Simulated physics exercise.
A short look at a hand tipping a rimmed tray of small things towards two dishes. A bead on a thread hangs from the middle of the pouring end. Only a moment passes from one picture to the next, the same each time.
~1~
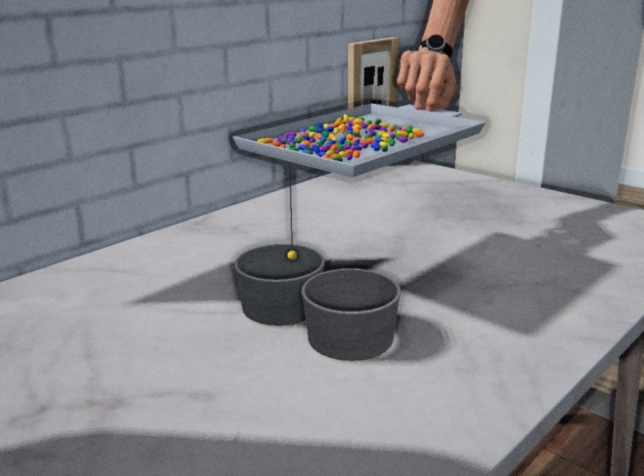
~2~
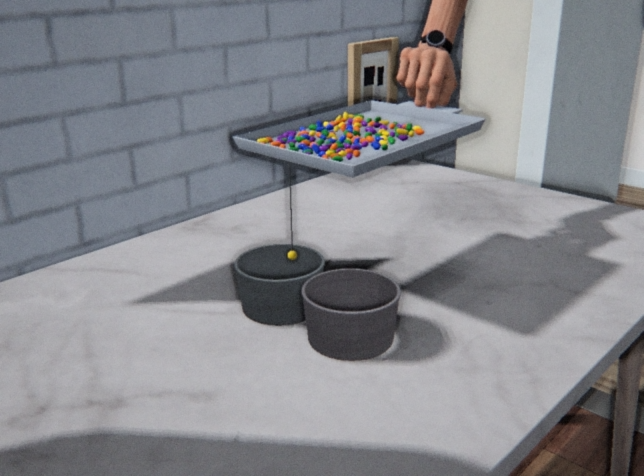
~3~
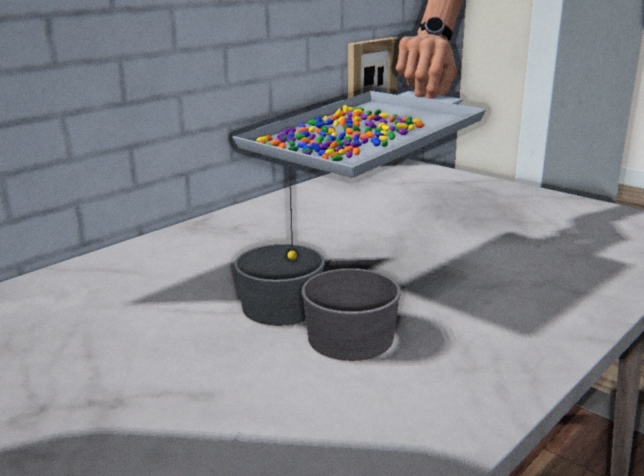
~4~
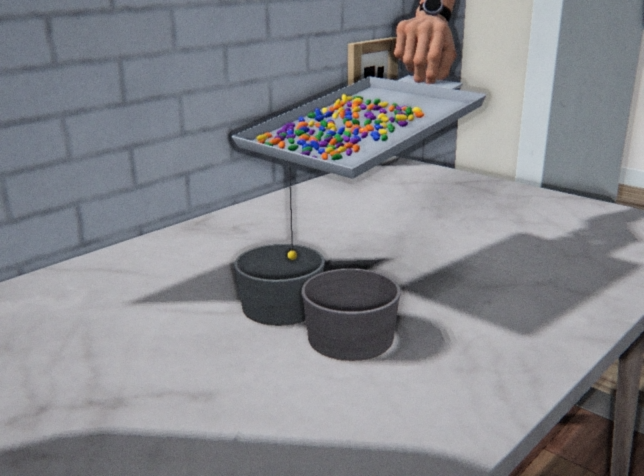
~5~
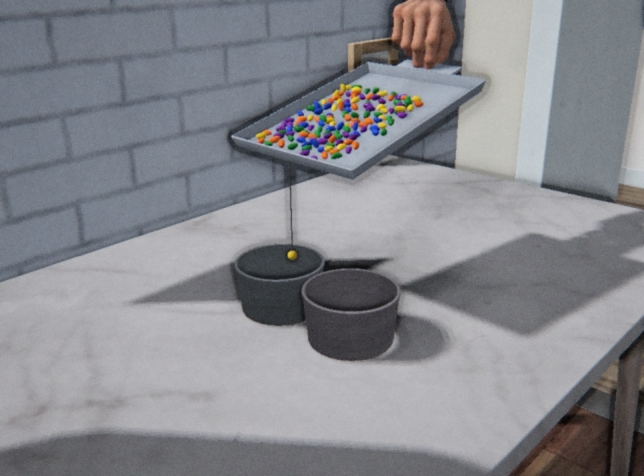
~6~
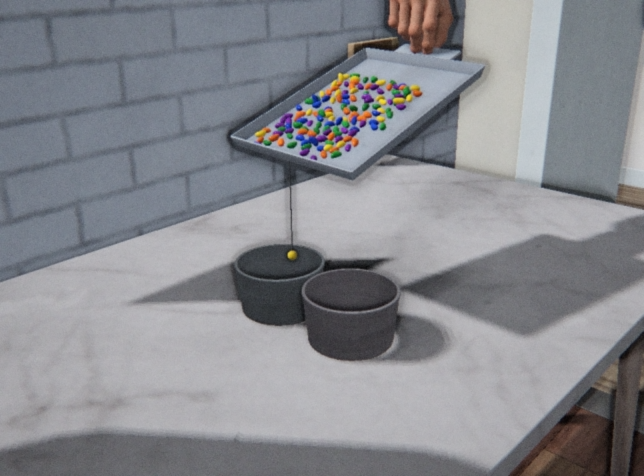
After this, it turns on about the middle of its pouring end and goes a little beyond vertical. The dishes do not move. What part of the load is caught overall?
Together they catch less than half.
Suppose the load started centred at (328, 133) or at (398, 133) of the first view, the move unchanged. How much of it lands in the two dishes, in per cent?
Near 40 % and 40 %.
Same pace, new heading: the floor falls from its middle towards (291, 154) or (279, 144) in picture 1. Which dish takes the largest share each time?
In turn: Left; the dish on the left.
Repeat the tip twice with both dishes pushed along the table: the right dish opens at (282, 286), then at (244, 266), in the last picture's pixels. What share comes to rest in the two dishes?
Roughly 70 per cent, and 40 per cent.
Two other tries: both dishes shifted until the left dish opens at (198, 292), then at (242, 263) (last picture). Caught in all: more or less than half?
One: Not half. Two: The larger part.
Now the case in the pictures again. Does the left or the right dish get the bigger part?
More ends in the right dish.
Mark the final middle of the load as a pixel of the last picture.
Around (269, 339).
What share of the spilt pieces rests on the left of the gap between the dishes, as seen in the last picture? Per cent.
Roughly 90 in a hundred.
Shortly afterwards, tray tipped steeply; all but a few on the tray; only a few in the air.
Next, tray tipped past a quarter turn; near half on the tray; only a few in the right dish; a little outside both; near half in the air.
Some moments later, tray tipped past a quarter turn; near a quarter in the right dish; a little in the left dish; near two thirds outside both.
In the end, tray tipped past a quarter turn; near a quarter in the right dish; a little in the left dish; near two thirds outside both.
